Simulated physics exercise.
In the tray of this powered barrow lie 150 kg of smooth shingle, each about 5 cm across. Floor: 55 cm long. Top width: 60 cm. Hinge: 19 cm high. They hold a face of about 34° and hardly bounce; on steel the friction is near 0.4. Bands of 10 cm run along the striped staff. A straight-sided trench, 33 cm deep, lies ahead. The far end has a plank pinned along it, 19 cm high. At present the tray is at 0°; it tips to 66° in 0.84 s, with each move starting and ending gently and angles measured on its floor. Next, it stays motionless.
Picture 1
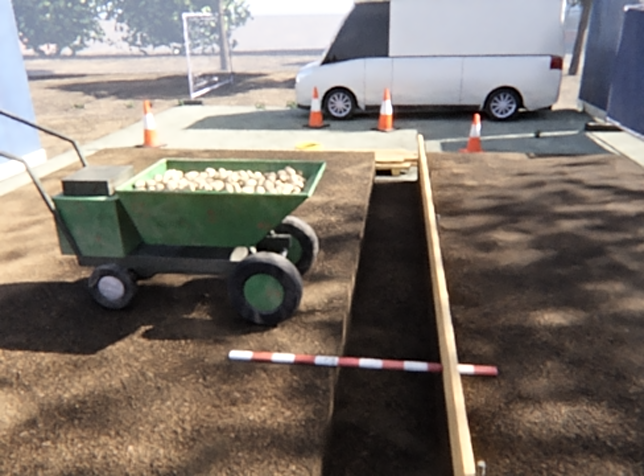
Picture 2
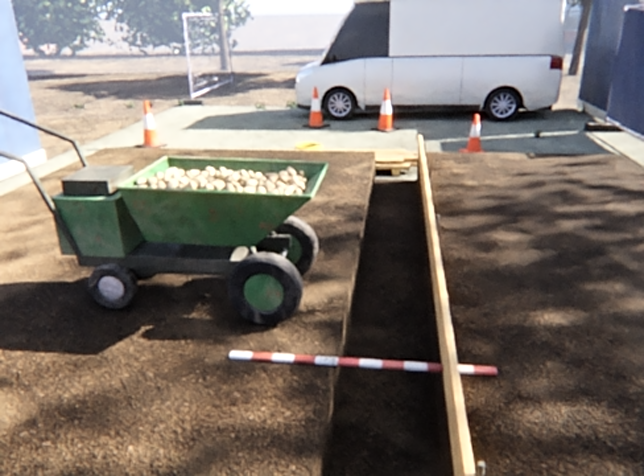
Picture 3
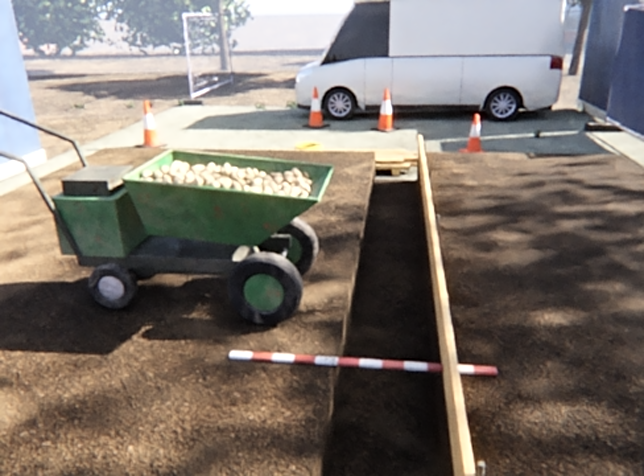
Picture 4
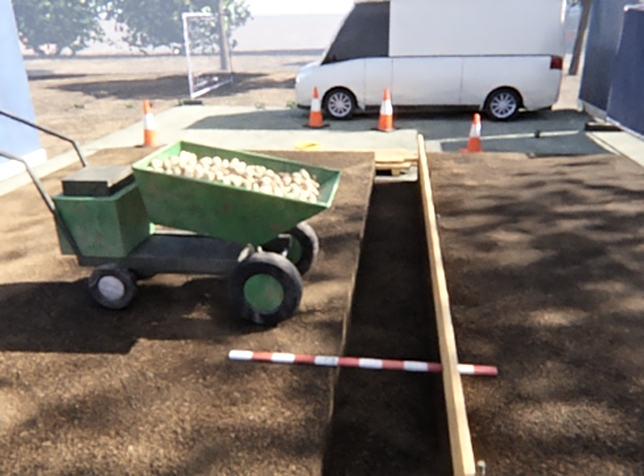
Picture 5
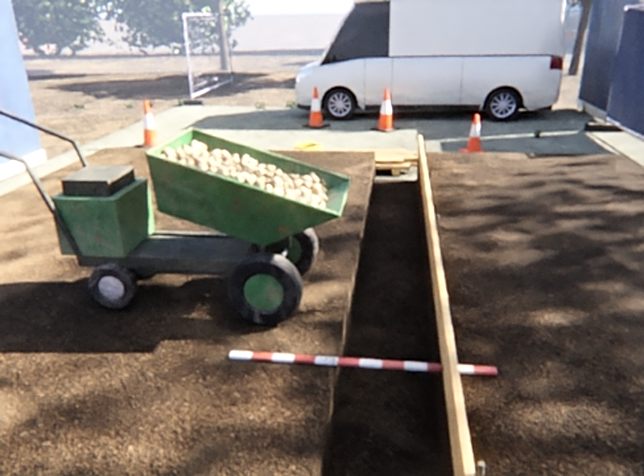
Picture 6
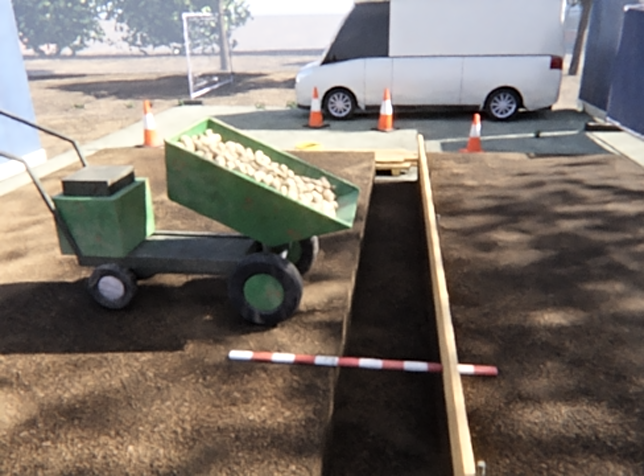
A green wheeled barrow loaded with pale, rounded stones stands at the left on brown ground, seen from slightly above by a still camera. To its right, a dark straight trench runs away beside a long wooden plank, with a red-and-white striped staff lying across it, and orange cones and a white van behind. The barrow's tray starts level, then tilts gradually, its back end rising and its front lip reaching toward the trench while the wheels stay put.
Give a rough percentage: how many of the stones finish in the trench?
95 %.
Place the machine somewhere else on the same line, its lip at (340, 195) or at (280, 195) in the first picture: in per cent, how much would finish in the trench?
Around 65 and then 100 percent.
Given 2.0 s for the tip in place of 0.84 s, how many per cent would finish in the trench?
Near 100 per cent.
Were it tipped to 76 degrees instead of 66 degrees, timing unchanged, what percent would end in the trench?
Trench share: Approx. 100%.
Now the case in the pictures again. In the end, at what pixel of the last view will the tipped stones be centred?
The middle should be near (401, 346).
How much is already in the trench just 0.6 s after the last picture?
At that moment: Approx. 35 %.
Then, 0.3 s after the last picture the floor is at 56°, 100 % in the tray; the foremost stones are at (374, 256).
Then, 0.6 s after the last picture the floor is at 66°, 65 % in the tray, 35 % in the trench; the foremost stones are at (438, 278).
Then, 0.9 s after the last picture the floor is at 66°, 15 % in the tray, 80 % in the trench, 5 % past the trench; the foremost stones are at (548, 316).
Then, 2.9 s after the last picture the floor is at 66°, 0 % in the tray, 95 % in the trench, 5 % past the trench; the foremost stones are past the picture's edge.
